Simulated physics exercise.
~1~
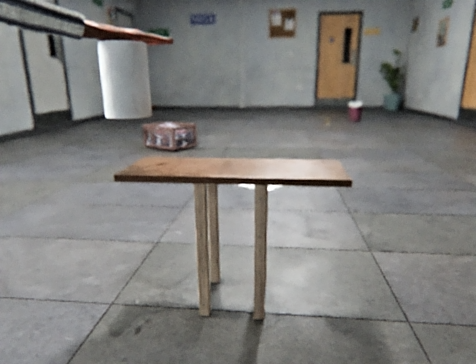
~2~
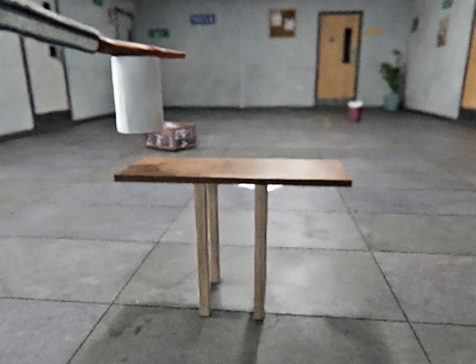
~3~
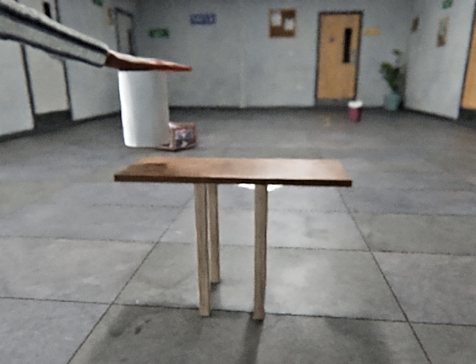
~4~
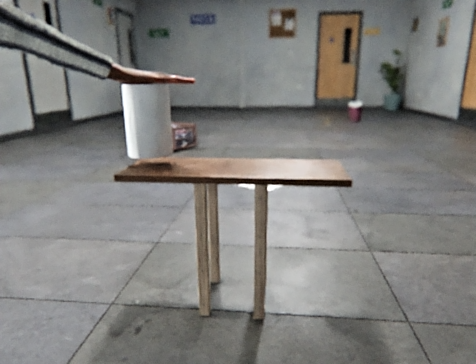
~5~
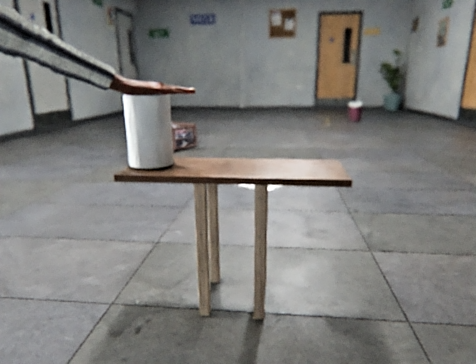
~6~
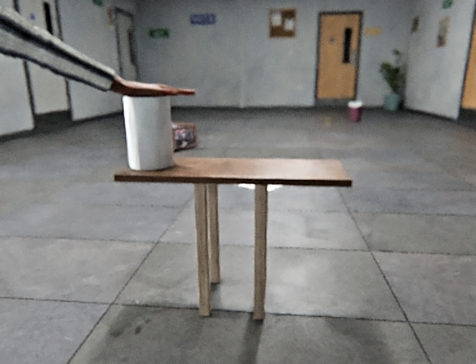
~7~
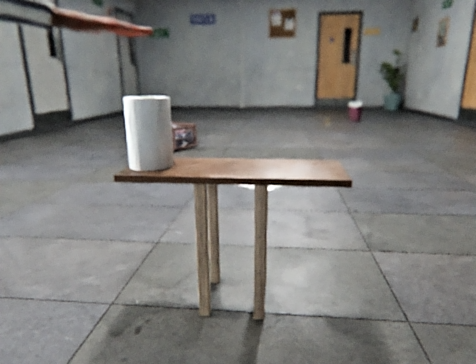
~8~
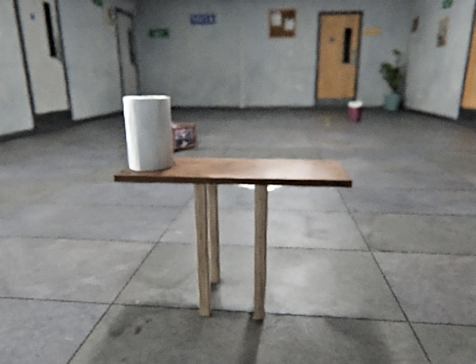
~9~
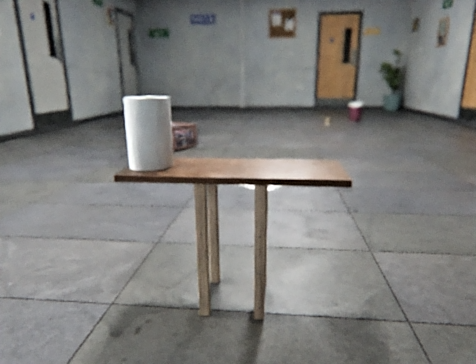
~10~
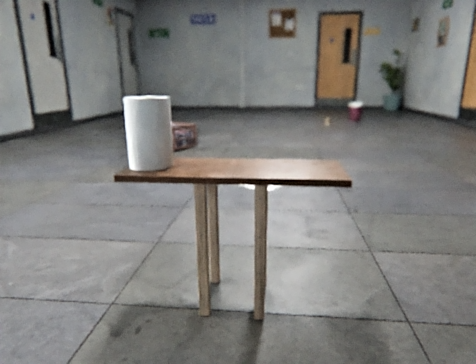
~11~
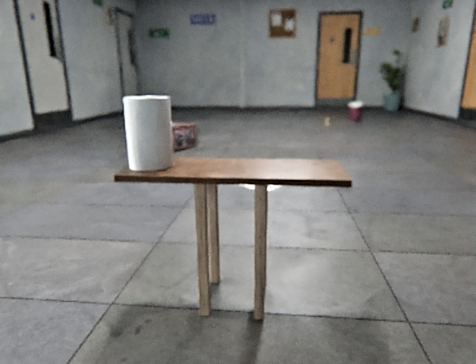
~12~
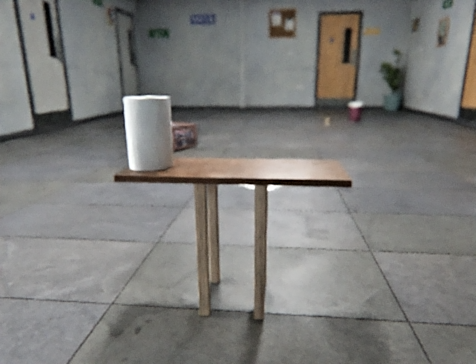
The clip opens on a small brown trestle table with a thin wooden top, standing on grey floor tiles in a wide room with doors along the walls. From the upper left, a long, dark arm with a reddish-brown end holds a white roll upright, moving it right and down toward the table. The roll lowers gently until it rests on the left end of the top. The holder then lets go and draws back to the left, leaving the view. The roll stays upright where it was placed, and the table stands steady without tipping.
